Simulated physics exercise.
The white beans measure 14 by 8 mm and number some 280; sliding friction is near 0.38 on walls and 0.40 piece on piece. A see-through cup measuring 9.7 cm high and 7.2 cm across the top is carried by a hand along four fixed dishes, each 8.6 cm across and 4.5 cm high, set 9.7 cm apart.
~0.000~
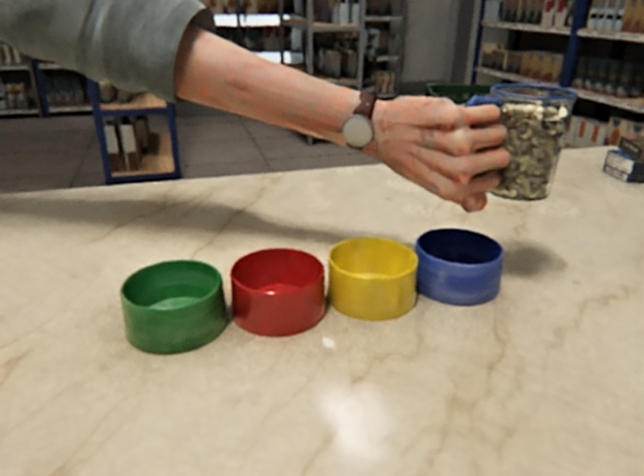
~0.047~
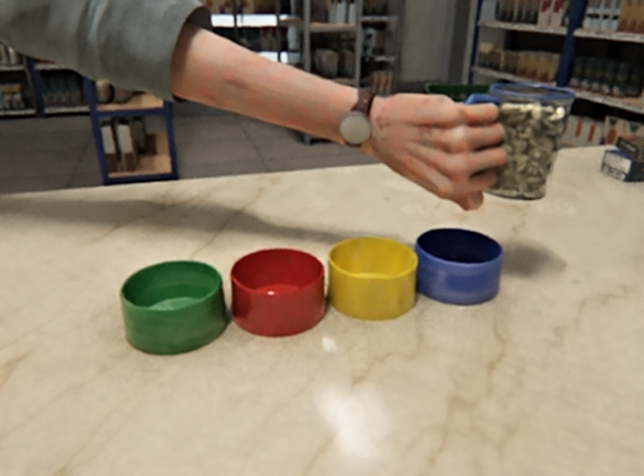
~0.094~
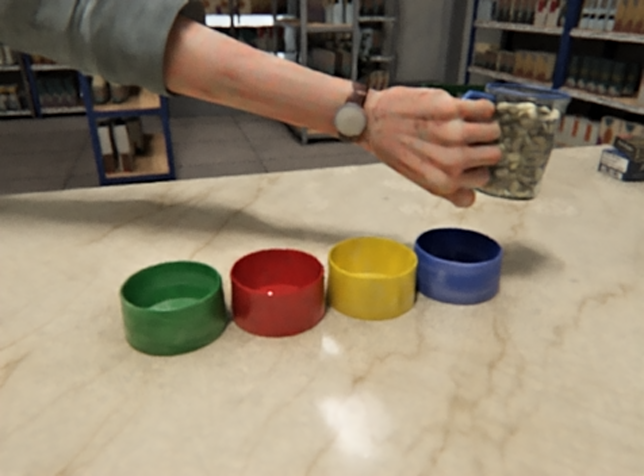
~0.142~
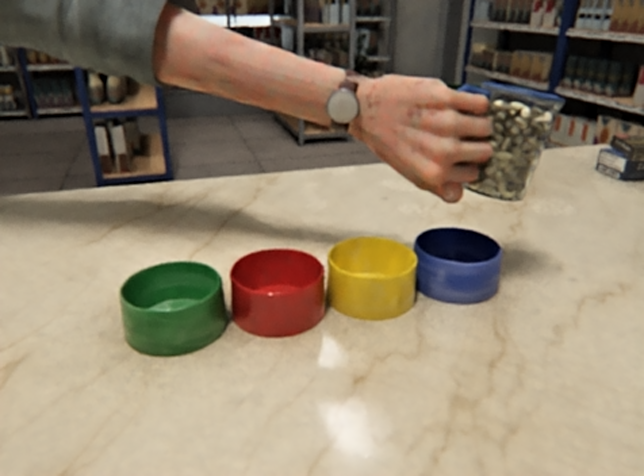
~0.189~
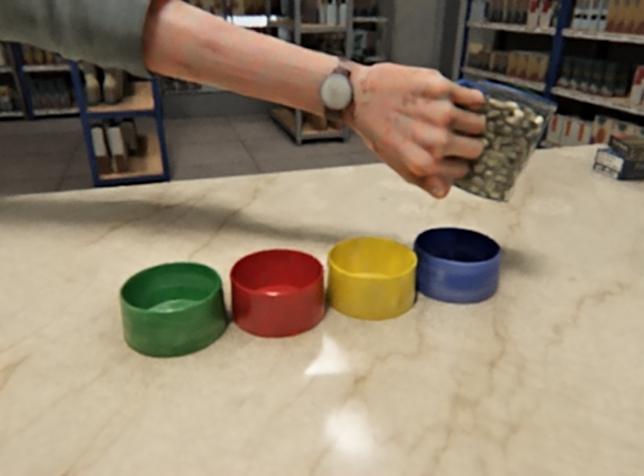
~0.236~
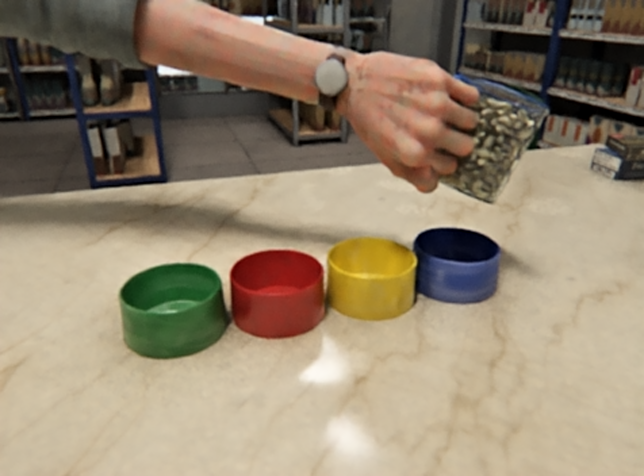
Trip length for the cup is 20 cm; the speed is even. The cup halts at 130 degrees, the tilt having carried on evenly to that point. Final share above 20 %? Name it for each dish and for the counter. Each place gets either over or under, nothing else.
At the end, red: Gets a fifth at most. Blue: Gets a fifth at most. Green: Gets a fifth at most. Yellow: Gets more than a fifth. Counter: Gets a fifth at most.
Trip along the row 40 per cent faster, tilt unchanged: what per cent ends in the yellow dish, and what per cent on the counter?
Shares - yellow 90, counter 10.
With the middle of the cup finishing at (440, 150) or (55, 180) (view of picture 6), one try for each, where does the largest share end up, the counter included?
I'd bet on blue for the first try and yellow for the second.
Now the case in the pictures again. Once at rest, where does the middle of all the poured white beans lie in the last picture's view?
Roughly (379, 272).
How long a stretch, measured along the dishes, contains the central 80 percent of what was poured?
I'd estimate close to 8 cm.
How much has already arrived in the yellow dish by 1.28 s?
Roughly 85 in a hundred.
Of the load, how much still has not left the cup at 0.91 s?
Somewhere near 85 per cent of the load.
Then, at 0.64 s, tilt 75 degrees; cup holds 100 %.
After 0.91 s, tilt 110 degrees; cup holds 85 %, blue 5 %, yellow 5 %.
Then, at 1.28 s, tilt 130 degrees; cup holds 5 %, blue 5 %, yellow 85 %.
By 2.1 s all is still; red 0 %, blue 5 %, green 0 %, yellow 85 %, counter 10 %.
